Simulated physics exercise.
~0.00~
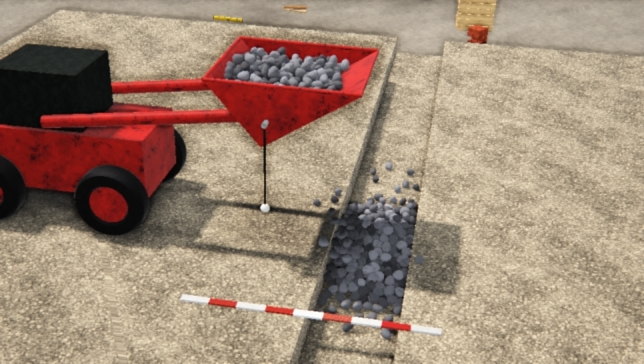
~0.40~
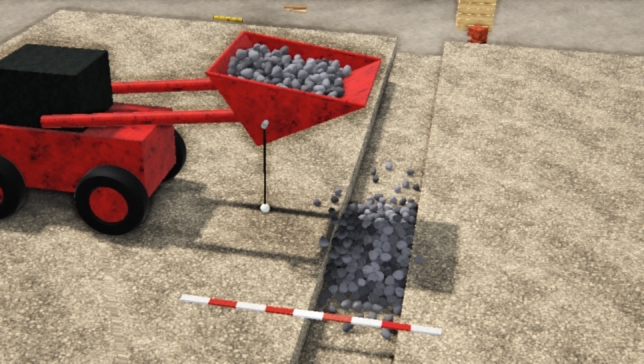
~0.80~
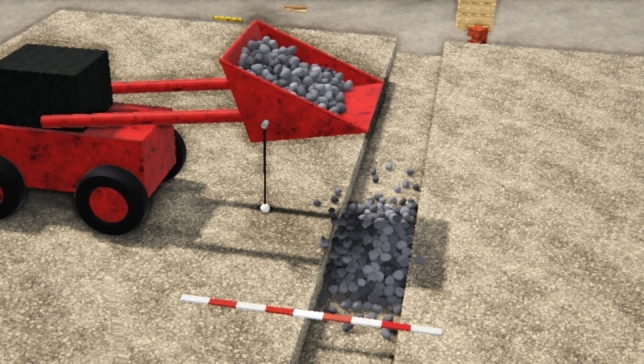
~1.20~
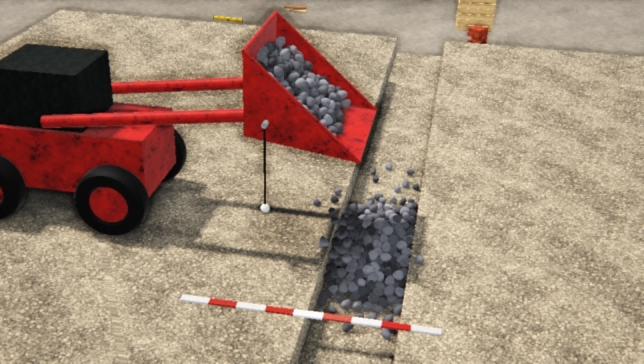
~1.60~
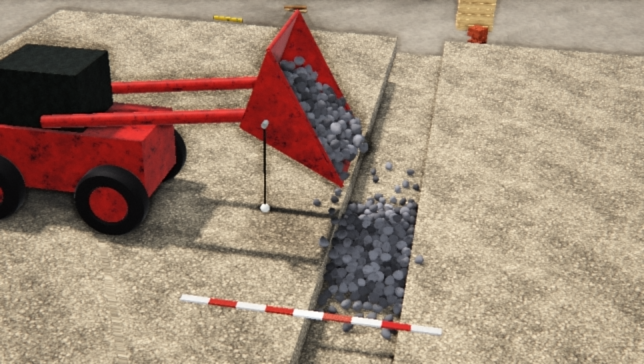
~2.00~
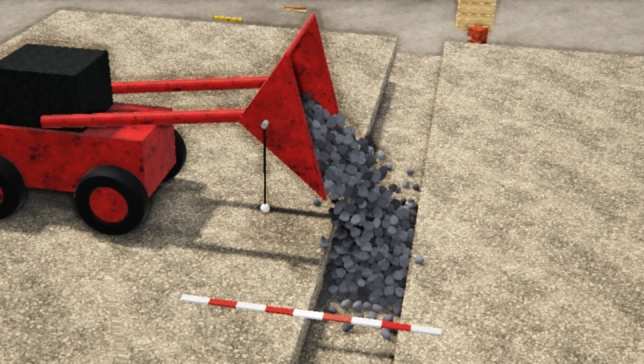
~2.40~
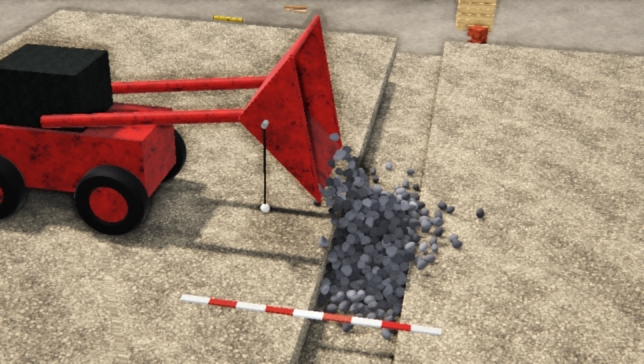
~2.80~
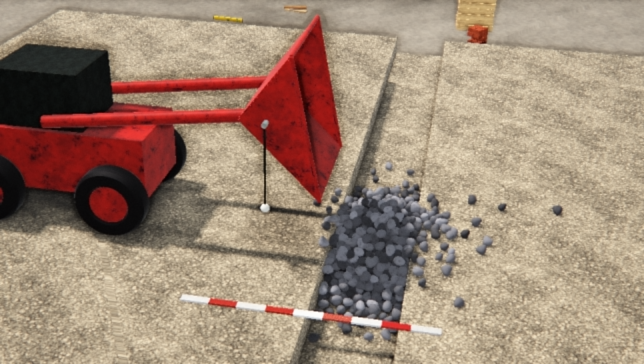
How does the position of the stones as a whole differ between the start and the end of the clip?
At the start, many of the stones are up in the bucket and the rest lie in the trench. By the end, the stones as a whole are lower and farther right, heaped in the trench with some scattered on the ground to its right.
At first, a red loader on the left holds a bucket full of grey stones beside a trench that already has a loose pile of stones in it. The bucket begins to tip forward, its front edge dropping toward the trench while the stones slide down inside. As it tilts steeply, they pour over the lip and tumble onto the earlier pile. The bucket empties and stays tipped, while some stones roll out onto the ground to the right. In the end, a fuller heap lies in the trench, with a few stones scattered beyond its right edge.
